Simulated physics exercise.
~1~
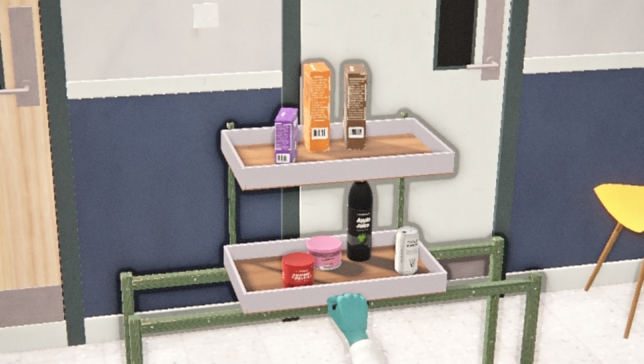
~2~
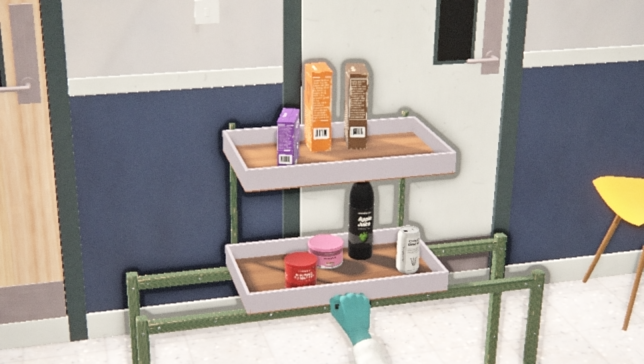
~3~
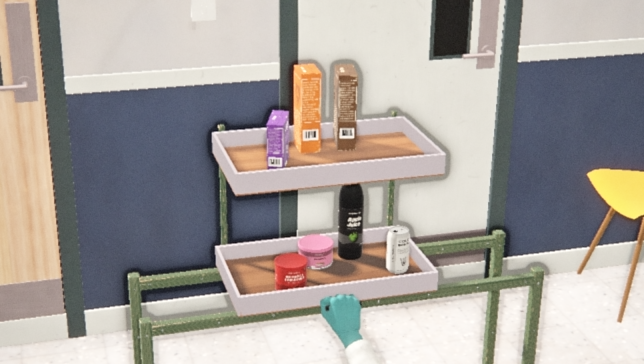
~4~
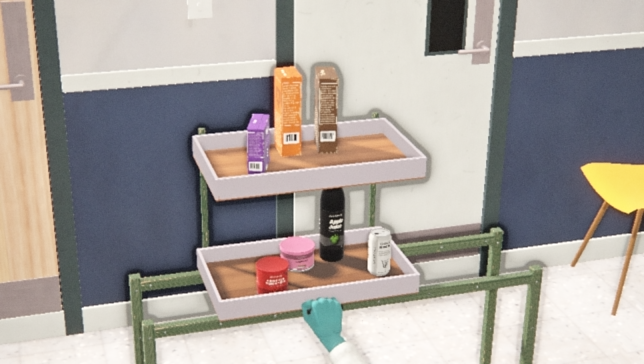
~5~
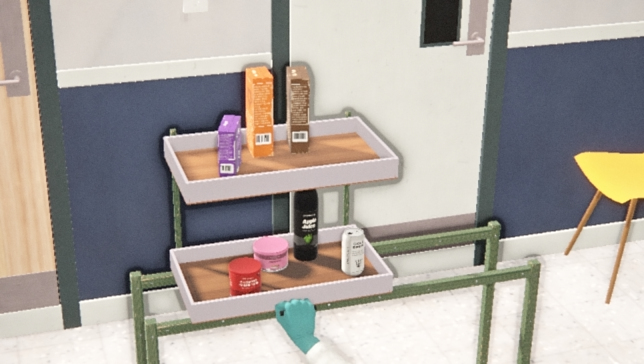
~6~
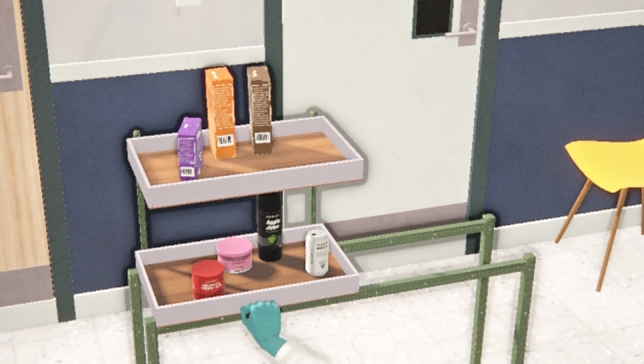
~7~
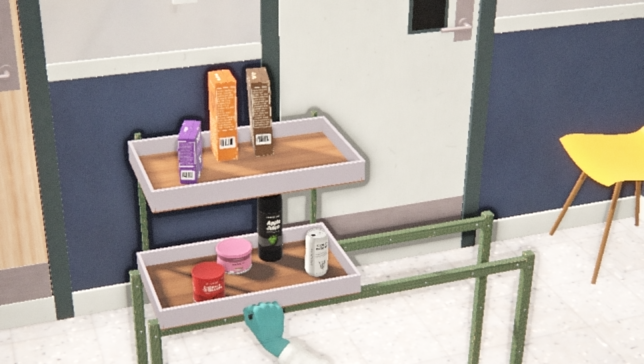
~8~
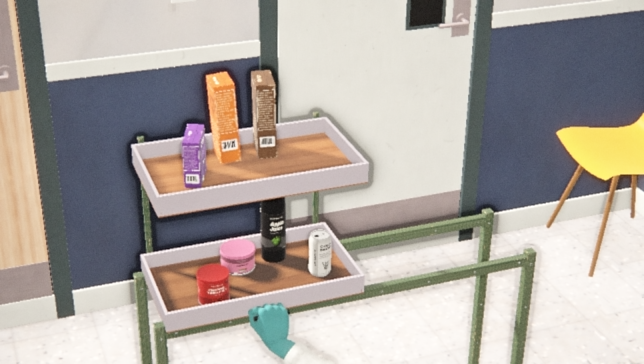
Green-framed rack with two tiers of cartons, tins and bottles sliding left beside a teal-gloved hand, then stopping with everything upright.
